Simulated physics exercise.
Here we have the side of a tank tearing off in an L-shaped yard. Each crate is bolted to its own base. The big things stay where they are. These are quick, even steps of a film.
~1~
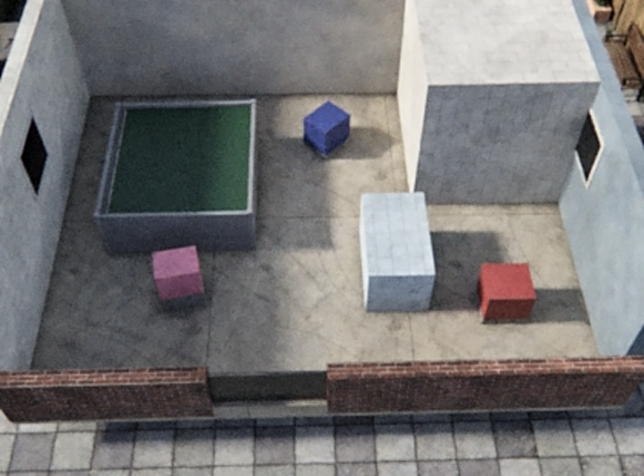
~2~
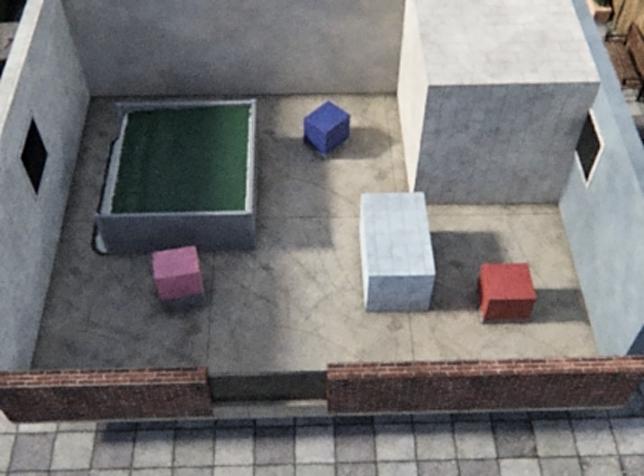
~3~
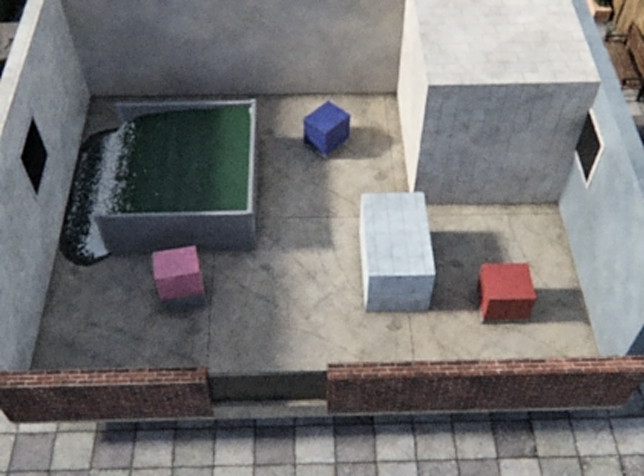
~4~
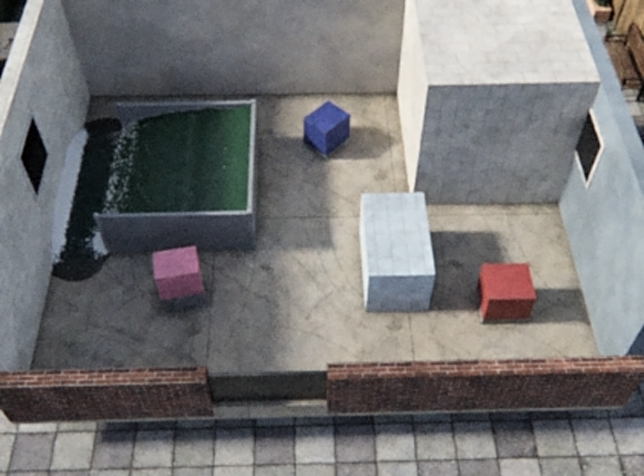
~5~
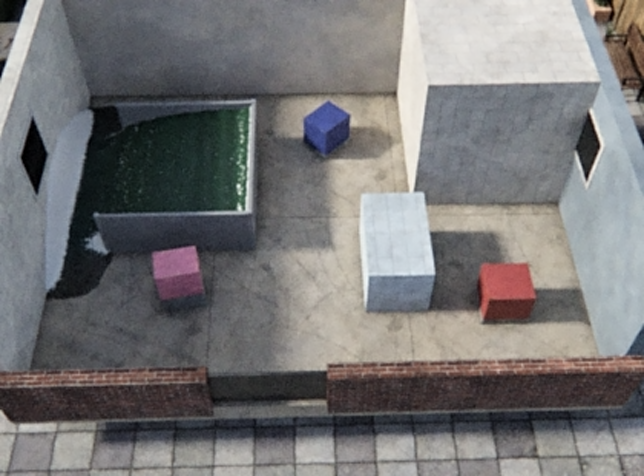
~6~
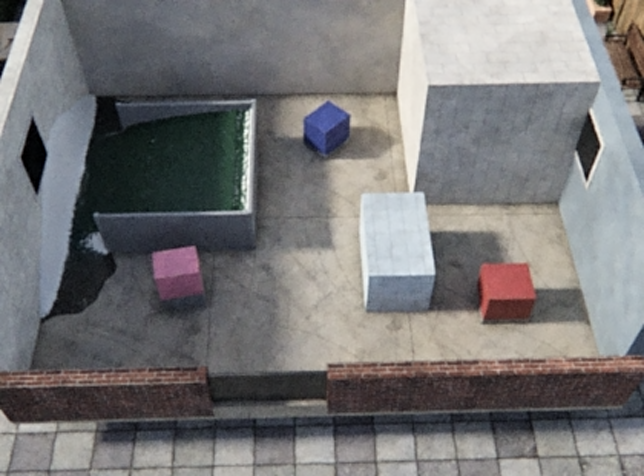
Dark green water poured out of the open left side of a square gray tank in a walled yard, reached the left wall, and spread along it toward the front, while the colored blocks stayed put.
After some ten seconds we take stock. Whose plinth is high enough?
In the end: The blue crate is wetted; the red crate is wetted; the pink crate escapes dry.
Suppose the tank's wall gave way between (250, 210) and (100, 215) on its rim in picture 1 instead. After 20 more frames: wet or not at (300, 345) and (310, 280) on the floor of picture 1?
As listed: Under water, under water.
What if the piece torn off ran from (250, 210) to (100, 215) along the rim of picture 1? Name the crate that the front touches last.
Last comes the crate marked blue.
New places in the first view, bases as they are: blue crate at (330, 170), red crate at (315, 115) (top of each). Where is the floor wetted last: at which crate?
It is the blue one.
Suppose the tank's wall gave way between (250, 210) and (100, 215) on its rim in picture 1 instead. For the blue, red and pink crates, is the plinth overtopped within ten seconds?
In short: Blue crate is soaked; red crate ends up wet; pink crate takes water.
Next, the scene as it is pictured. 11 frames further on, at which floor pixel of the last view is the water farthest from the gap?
Near (282, 390).
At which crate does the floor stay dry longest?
The red-painted one.
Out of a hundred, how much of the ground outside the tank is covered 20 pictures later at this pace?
Some 65 per cent.
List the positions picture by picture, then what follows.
Still water in the tank at (181, 159), in the first frame.
Water pours out at (118, 183) and has run to a hidden place, in the second frame.
Water pours out at (118, 184) and has run to (107, 133), in the third frame.
Water pours out at (119, 185) and has run to (85, 126), in the fourth frame.
The front is at (47, 295), out from the gap at (119, 185), in the fifth frame.
Water pours out at (119, 186) and has run to (42, 318), in the sixth frame.
A moment on, water covers 20 % of the floor; the blue crate not reached, the red crate not reached, the pink crate not reached.
Next, water covers 35 % of the floor; the blue crate not reached, the red crate not reached, the pink crate water round its plinth.
Then, water covers 65 % of the floor; the blue crate water round its plinth, the red crate water round its plinth, the pink crate water round its plinth.
Later, water covers 95 % of the floor; the blue crate water round its plinth, the red crate water round its plinth, the pink crate water round its plinth.
In the end, water covers 100 % of the floor; the blue crate was topped, the red crate was topped, the pink crate stayed above the water.
